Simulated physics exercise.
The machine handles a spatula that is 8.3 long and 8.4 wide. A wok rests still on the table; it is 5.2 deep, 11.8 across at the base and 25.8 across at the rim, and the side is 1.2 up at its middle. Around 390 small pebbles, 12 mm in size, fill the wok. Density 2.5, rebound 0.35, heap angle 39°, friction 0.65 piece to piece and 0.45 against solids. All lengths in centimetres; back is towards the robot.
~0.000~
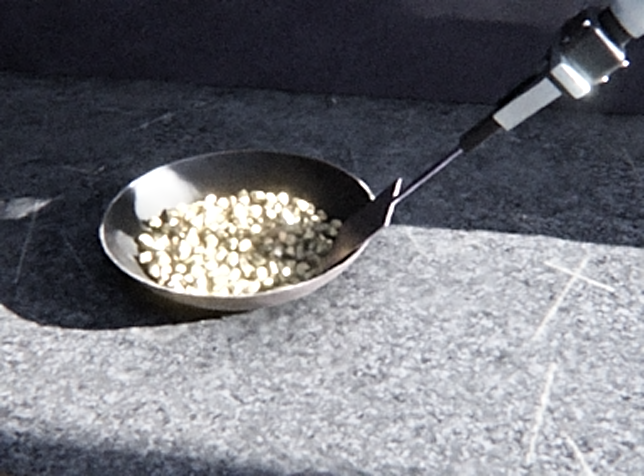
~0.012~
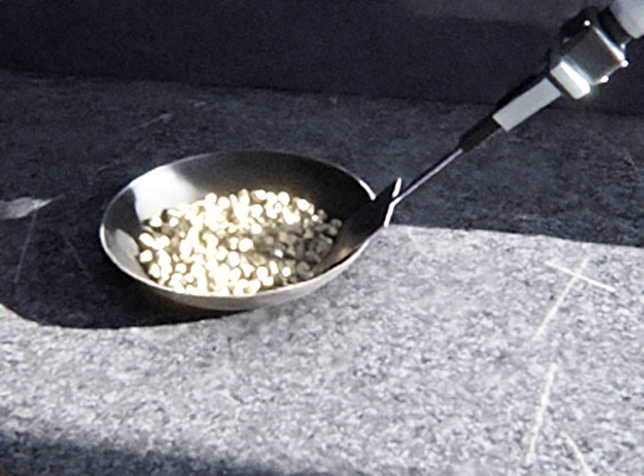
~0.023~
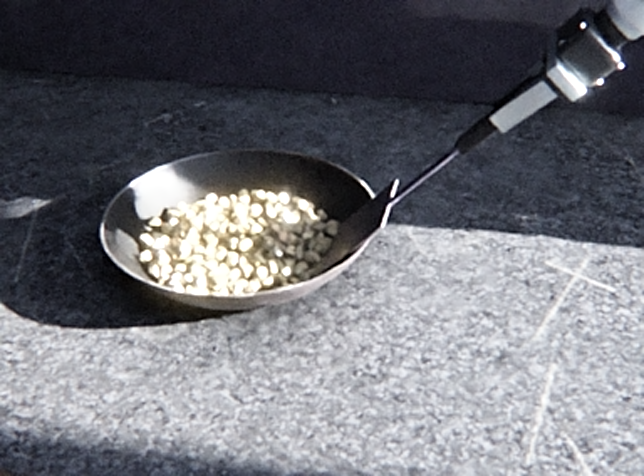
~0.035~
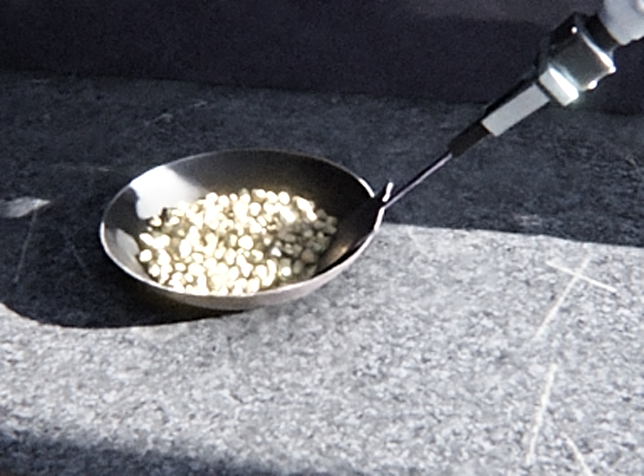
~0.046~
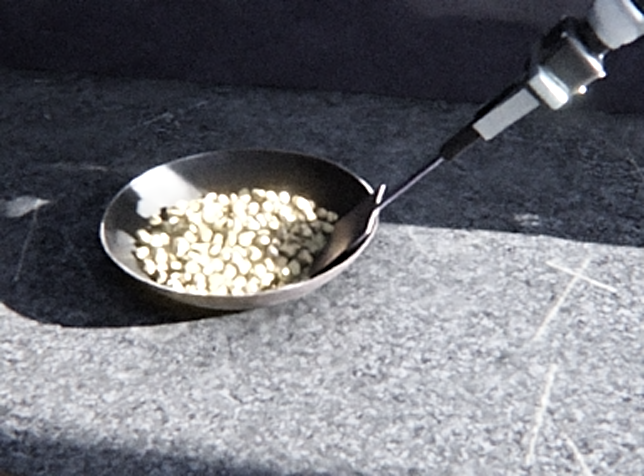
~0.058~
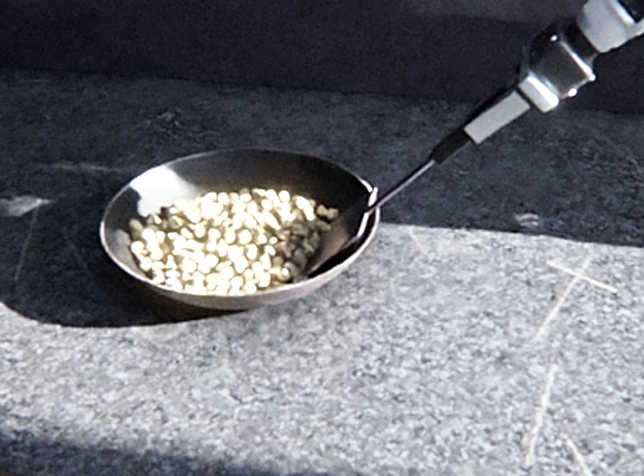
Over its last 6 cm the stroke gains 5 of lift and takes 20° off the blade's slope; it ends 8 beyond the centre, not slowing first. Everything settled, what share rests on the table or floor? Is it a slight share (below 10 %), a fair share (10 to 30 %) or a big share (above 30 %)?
It is a fair share.
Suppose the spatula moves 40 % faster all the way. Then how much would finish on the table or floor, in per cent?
It would be near 30 per cent.
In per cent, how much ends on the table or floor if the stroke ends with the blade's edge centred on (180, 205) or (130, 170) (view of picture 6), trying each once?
5 % and 40 %.
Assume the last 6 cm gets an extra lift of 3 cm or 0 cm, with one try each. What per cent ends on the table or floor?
25 and 25 %.
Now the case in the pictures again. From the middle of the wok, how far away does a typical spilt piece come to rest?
Distance, approx.: 20 cm.
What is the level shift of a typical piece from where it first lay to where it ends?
Some 6 cm.
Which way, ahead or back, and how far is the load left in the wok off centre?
4.5 cm ahead.
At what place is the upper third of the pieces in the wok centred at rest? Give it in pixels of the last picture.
It is centred near (153, 219).
After 0.14 s, sloping 46°, highest piece 7 above the table; 388 in the wok, 2 on the blade or in flight.
After 0.22 s, sloping 39°, highest piece 8 above the table; 375 in the wok, 15 on the blade or in flight.
After 0.47 s, sloping 26°, highest piece 6 above the table; 320 in the wok, 60 on the table or floor, 10 on the blade or in flight.
After 1.52 s, sloping 26°, highest piece 6 above the table; 320 in the wok, 70 on the table or floor.
At rest, 320 in the wok, 70 on the table or floor. That is 18 % on the table or floor.
